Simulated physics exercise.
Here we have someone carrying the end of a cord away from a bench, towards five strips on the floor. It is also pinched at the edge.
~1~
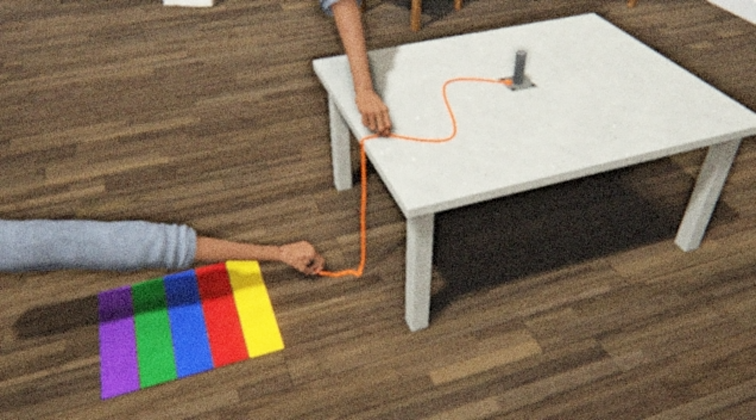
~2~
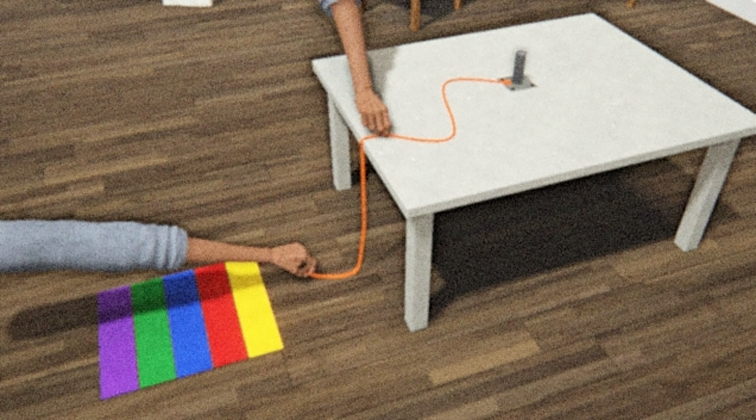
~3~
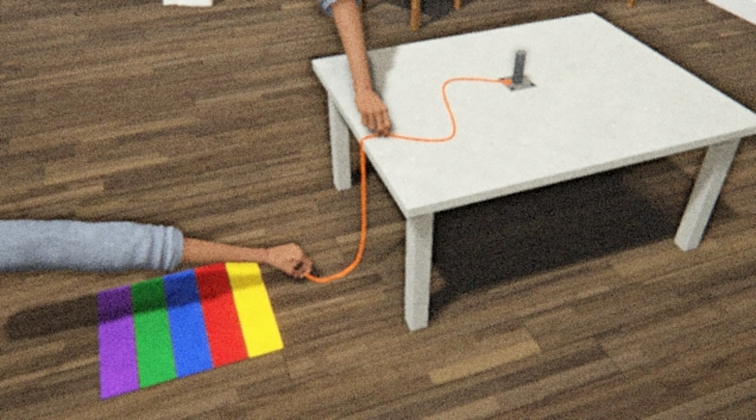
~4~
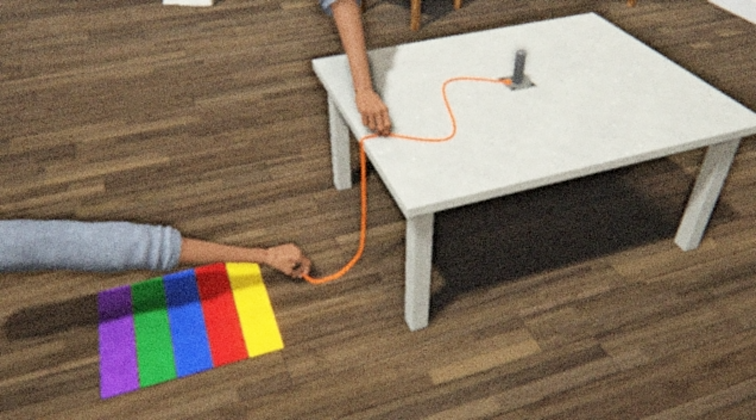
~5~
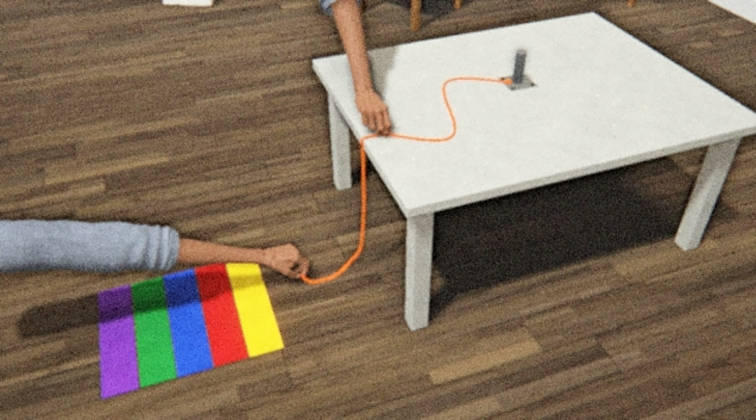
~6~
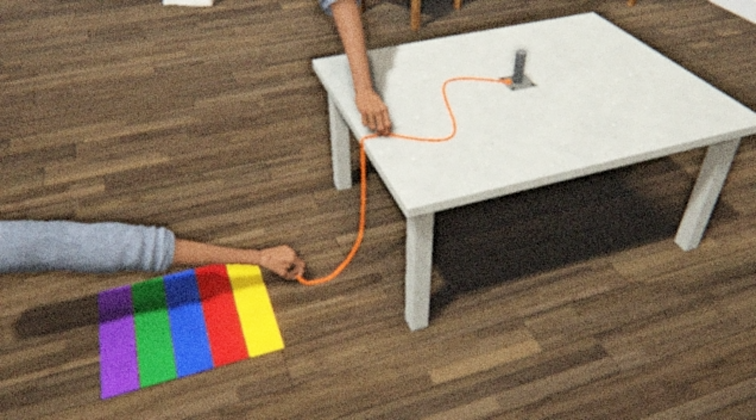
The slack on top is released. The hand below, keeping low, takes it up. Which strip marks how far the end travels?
The purple strip.
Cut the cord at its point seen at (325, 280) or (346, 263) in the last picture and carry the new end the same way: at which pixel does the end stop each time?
In order, about (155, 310) and about (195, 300).
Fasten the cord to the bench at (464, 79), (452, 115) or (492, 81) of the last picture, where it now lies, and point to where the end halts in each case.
Per try (px, approx.): (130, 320), (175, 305), (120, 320).
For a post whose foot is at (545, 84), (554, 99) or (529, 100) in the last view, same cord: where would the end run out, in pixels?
Around (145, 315), then (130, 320), then (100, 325).
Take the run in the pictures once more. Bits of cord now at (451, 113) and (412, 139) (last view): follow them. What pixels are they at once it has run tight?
I'd say about (400, 116) for one and about (329, 156) for the other.
A little later, end near (175, 307); over blue.
Next, end near (136, 317); over green.
When it is tight, end near (113, 323); over purple. It gets as far as the purple strip.
